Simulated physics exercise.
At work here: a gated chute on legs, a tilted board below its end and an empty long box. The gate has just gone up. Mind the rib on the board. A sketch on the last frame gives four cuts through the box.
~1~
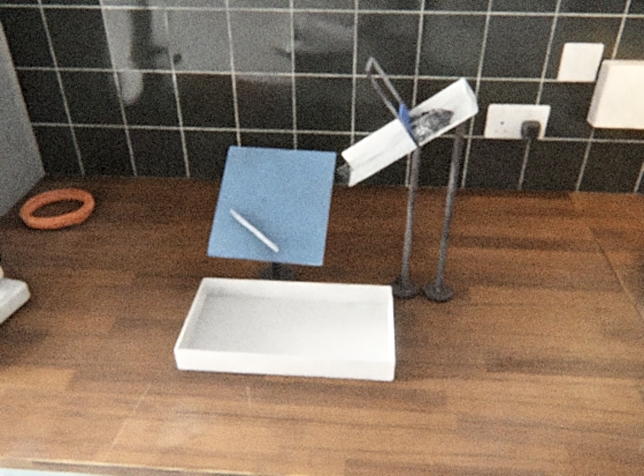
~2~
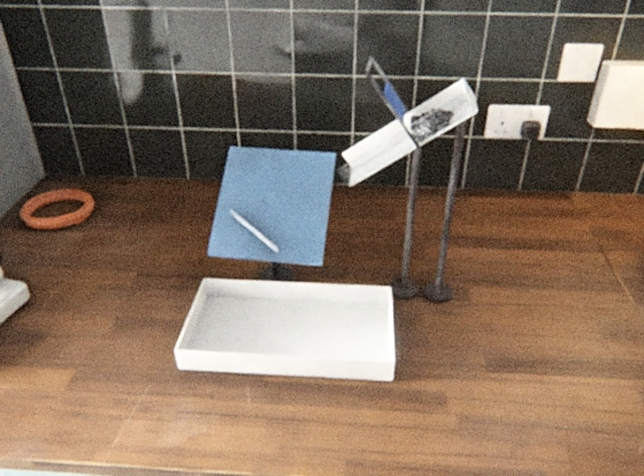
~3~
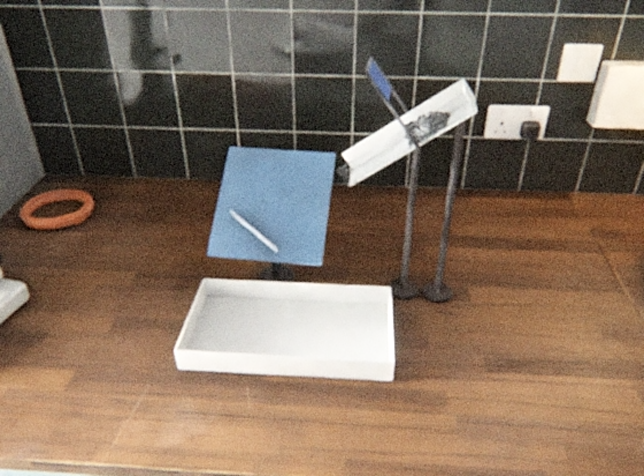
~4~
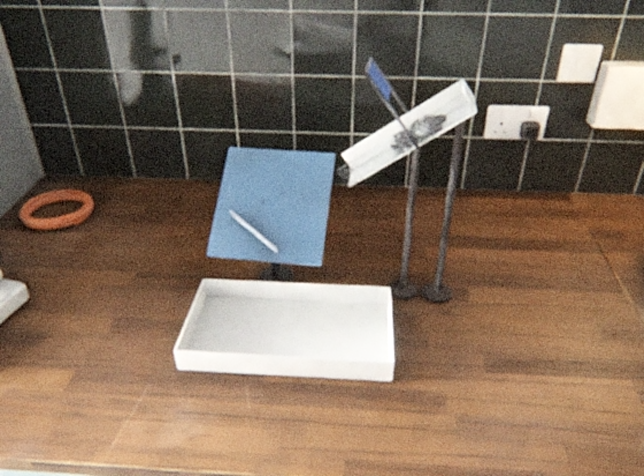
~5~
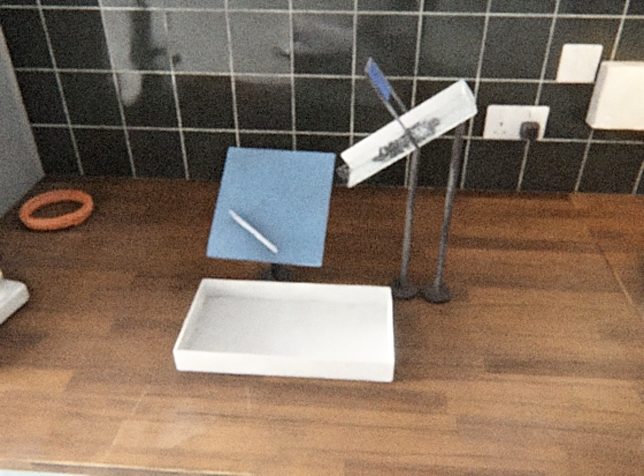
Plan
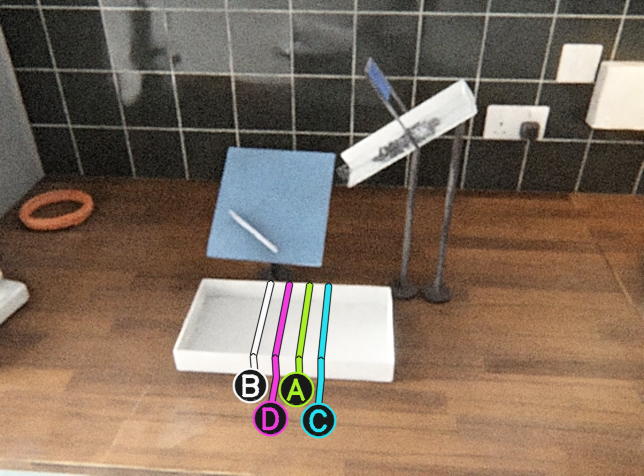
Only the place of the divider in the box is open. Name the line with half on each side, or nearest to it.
Best: D.
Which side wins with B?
More lands on the right.
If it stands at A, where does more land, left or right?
Left.
On the marked copy, line A crosses the front rim at (299, 357); line B crosses the front rim at (253, 355); line C crosses the front rim at (321, 358); line D crosses the front rim at (275, 356).
If A is chosen, of what is caught, nearly all on the left of the divider, a small part on the right.
If B is chosen, of what is caught, a stray few on the left of the divider, nearly all on the right.
If C is chosen, of what is caught, nearly all on the left of the divider, a stray few on the right.
If D is chosen, of what is caught, about a third on the left of the divider, about two thirds on the right.
